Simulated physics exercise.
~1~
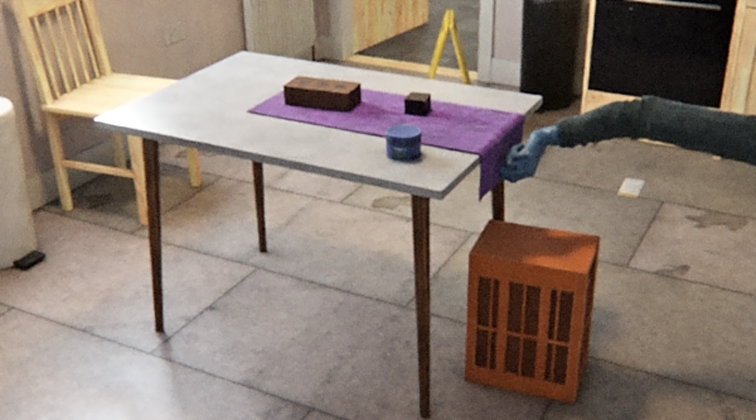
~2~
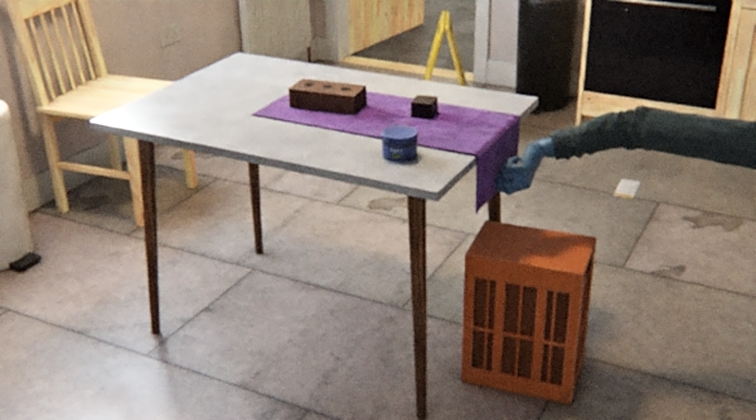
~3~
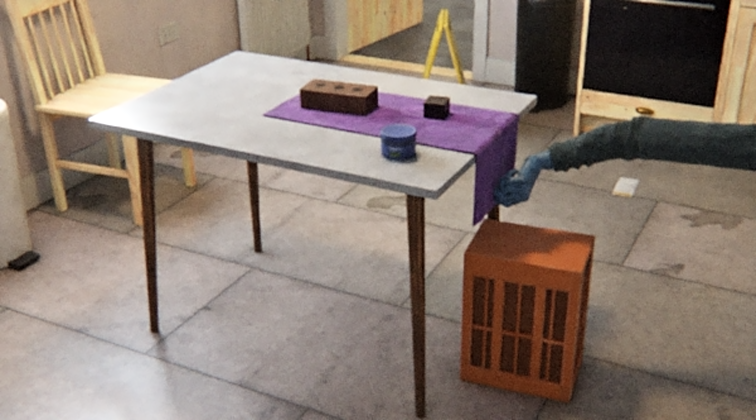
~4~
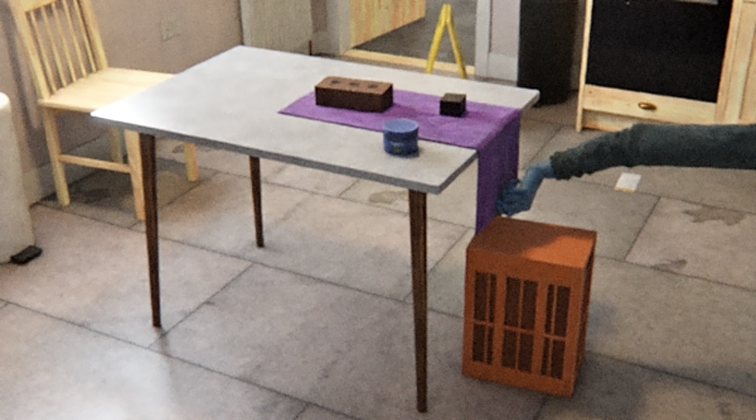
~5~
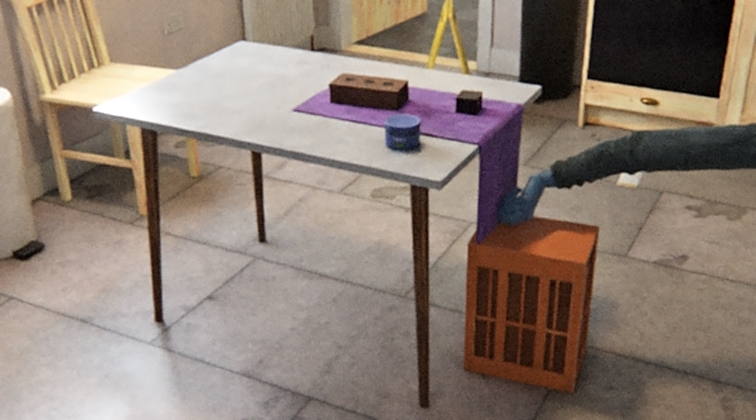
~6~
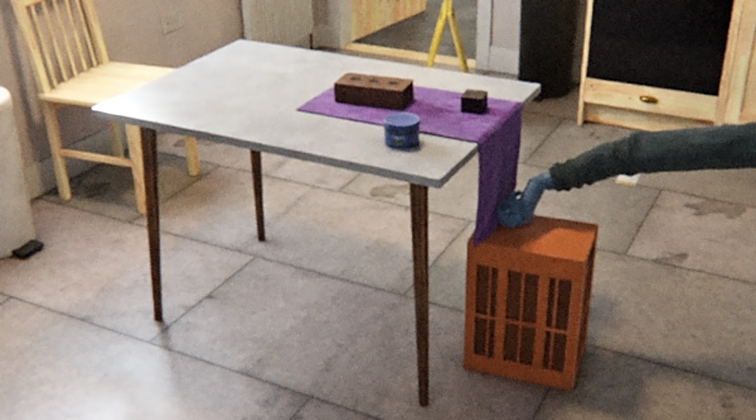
A purple hand towel lies across the right side of a pale table with dark legs, its end hanging over the right edge, in a grey-tiled room seen from slightly above by a gently swaying camera. A brown brick and a small black block rest on the cloth, a blue tub sits near the front edge, and an orange crate stands on the floor below. A gloved hand reaches in from the right and slowly pulls the hanging end downward. The brick and block ride rightward with the cloth while the tub stays put. Finally the hem meets the crate, with everything still on the table.
